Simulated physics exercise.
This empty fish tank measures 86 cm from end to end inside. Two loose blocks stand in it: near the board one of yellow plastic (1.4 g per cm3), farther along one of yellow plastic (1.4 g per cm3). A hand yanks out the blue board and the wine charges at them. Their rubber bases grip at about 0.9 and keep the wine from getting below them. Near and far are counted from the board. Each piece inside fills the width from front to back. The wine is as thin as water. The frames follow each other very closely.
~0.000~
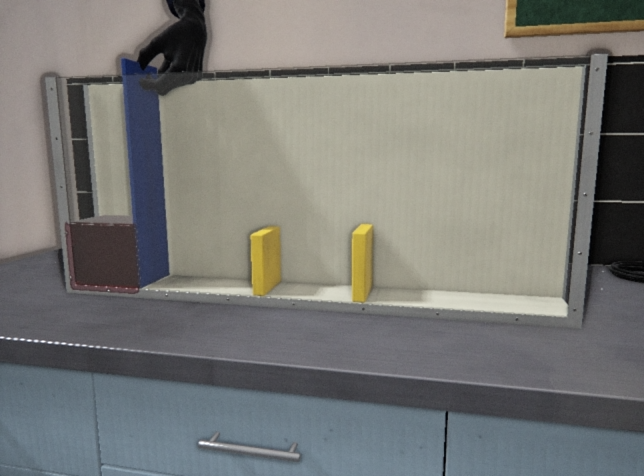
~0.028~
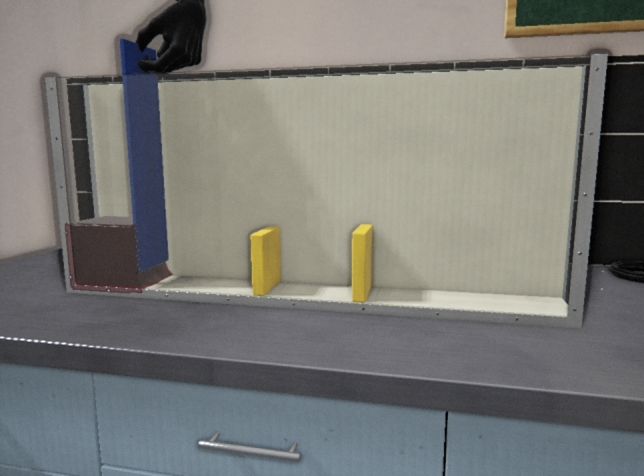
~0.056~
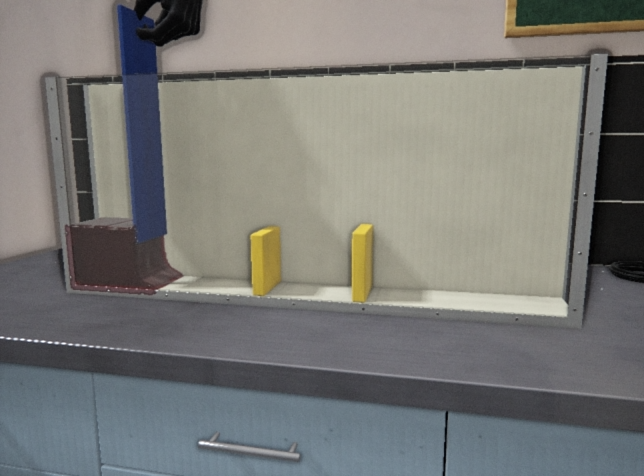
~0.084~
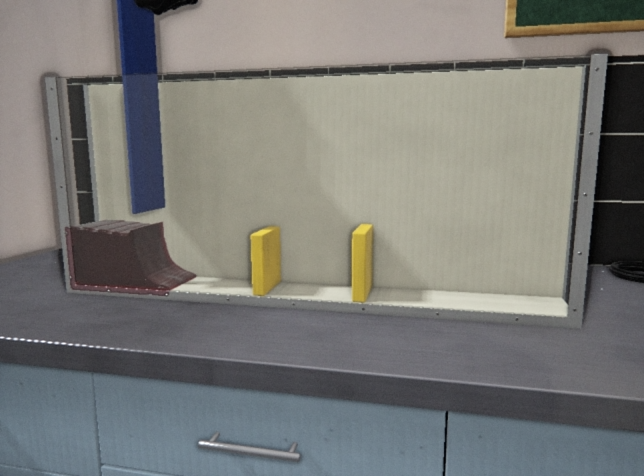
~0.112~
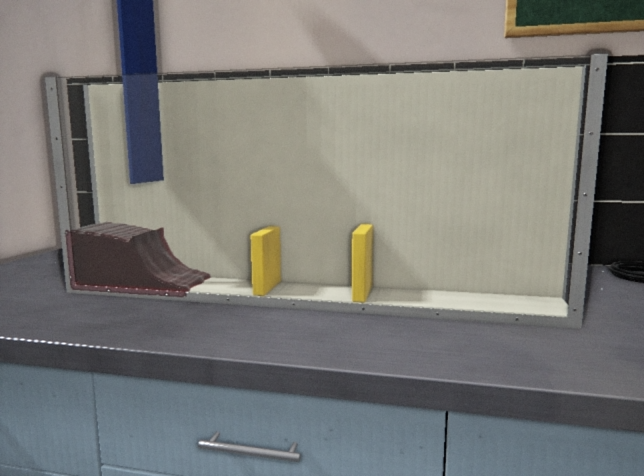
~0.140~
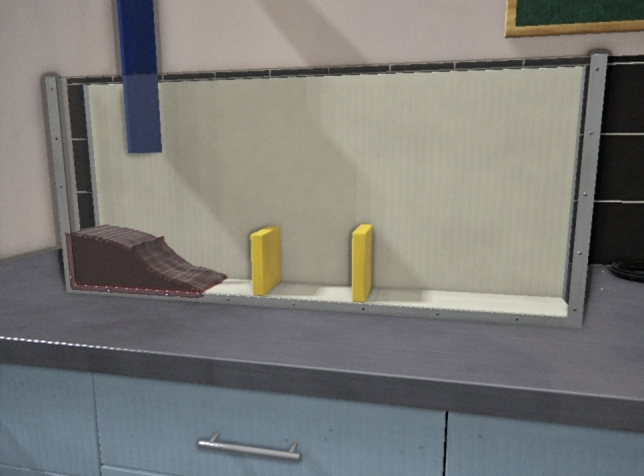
On a dark grey countertop above pale blue drawers, a long, shallow clear-fronted tank is seen from the front and slightly above by a still camera. Dark wine-red liquid sits behind a blue board at the left, and two upright yellow blocks stand farther right. A black-gloved hand pulls the board upward, and the liquid slumps rightward beneath it, spreading along the floor short of the unmoving blocks.
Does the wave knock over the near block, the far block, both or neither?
The near block falls and the far block goes over.
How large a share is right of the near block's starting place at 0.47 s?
Some 28 per cent.
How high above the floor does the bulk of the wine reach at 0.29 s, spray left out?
Roughly 10.0 cm up.
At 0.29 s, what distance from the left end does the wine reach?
About 36 cm.
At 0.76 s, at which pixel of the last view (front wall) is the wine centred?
At about (229, 282).
Then, 0.29 s in, the front has run 36 cm from the left wall, the near block leans 5° and the far block is upright.
Then, 0.47 s in, the near block leans 74° and the far block is upright.
Then, 0.76 s in, the near block lies flat and the far block leans 18°.
Finally, the near block lies flat and the far block lies flat; 15 per cent of the wine is past where the far block first stood.
